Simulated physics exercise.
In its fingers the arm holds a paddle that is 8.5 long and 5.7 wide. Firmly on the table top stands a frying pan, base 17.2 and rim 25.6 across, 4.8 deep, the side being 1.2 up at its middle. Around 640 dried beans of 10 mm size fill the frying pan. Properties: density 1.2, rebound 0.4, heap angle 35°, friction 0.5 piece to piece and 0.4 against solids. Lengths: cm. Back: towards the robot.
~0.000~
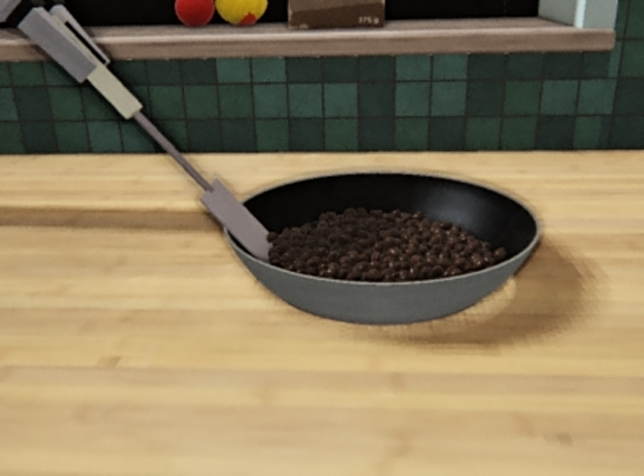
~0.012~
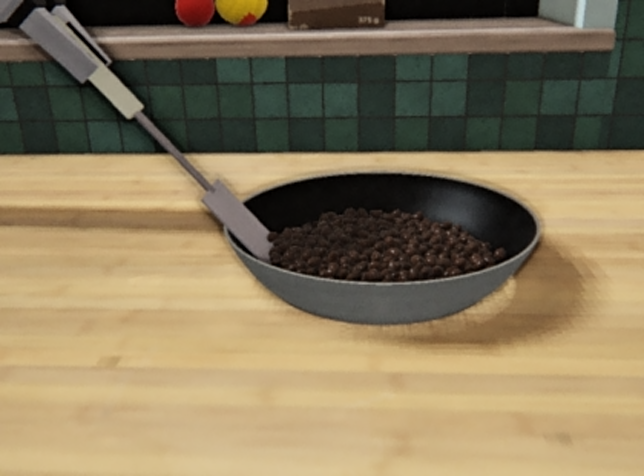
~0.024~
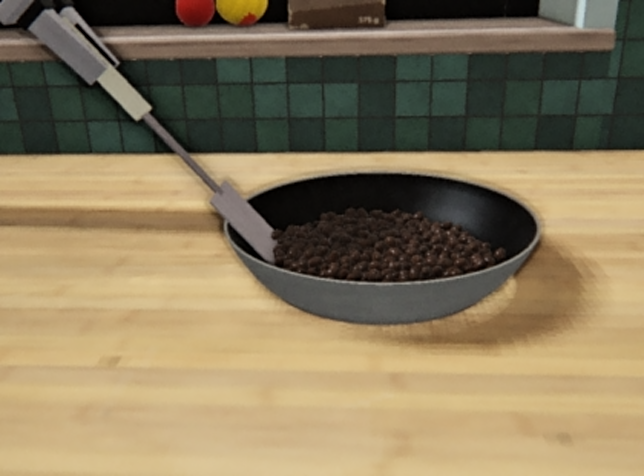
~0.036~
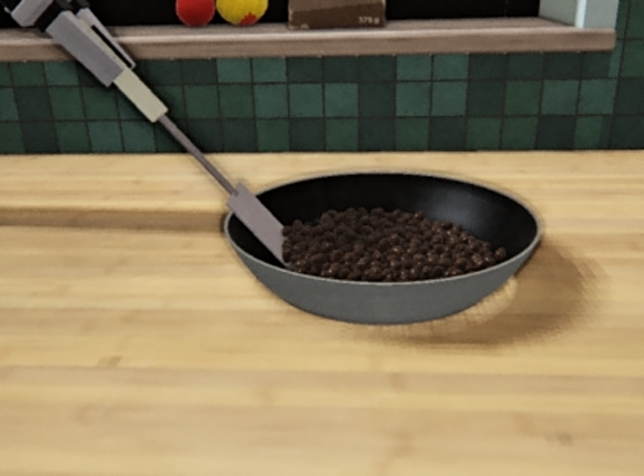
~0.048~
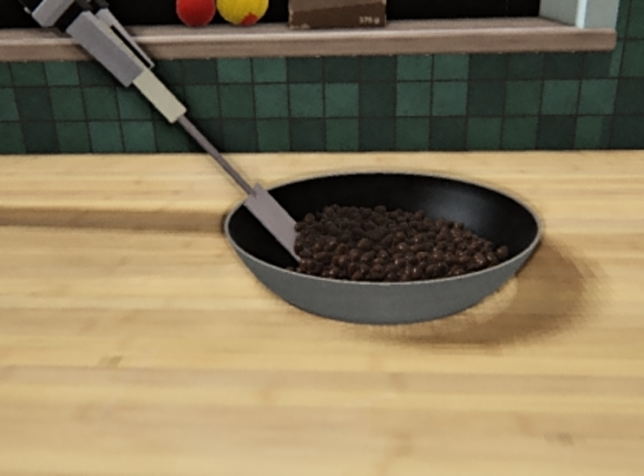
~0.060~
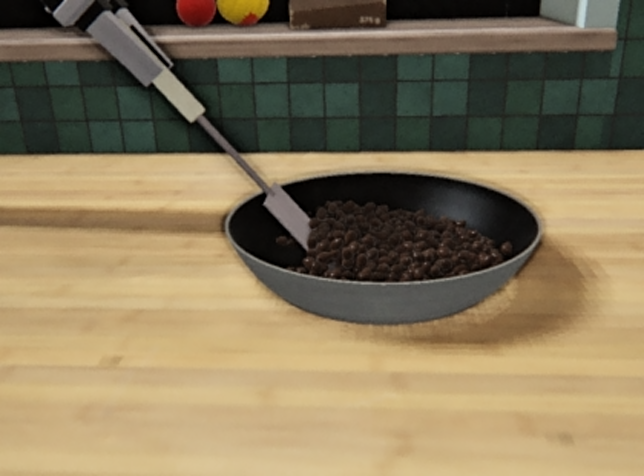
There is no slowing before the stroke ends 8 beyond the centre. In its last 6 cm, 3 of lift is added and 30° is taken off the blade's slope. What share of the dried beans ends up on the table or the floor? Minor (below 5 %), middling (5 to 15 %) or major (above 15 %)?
Middling.
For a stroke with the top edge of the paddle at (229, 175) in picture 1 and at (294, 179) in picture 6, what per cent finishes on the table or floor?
It works out to about 15 %, more or less.
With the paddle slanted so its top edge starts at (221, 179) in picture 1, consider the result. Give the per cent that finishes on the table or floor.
Near 15 in a hundred.
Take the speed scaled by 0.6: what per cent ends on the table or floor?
5 %.
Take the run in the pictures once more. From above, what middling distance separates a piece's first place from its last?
Level distance of around 3 cm.
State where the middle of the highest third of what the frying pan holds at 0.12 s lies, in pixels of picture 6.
I'd put it close to (420, 235).
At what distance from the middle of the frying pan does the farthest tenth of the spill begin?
40 cm.
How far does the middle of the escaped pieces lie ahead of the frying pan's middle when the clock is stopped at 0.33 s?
The distance is about 20 cm.
By 0.09 s, sloping 50°, highest piece 8 above the table; 645 in the frying pan.
By 0.12 s, sloping 42°, highest piece 10 above the table; 644 in the frying pan, 1 on the blade or in flight.
By 0.33 s, sloping 20°, highest piece 5 above the table; 577 in the frying pan, 59 on the table or floor, 9 on the blade or in flight.
By 1.38 s, sloping 20°, highest piece 5 above the table; 577 in the frying pan, 68 on the table or floor.
Final count, 577 in the frying pan, 68 on the table or floor. That is 11 % on the table or floor.
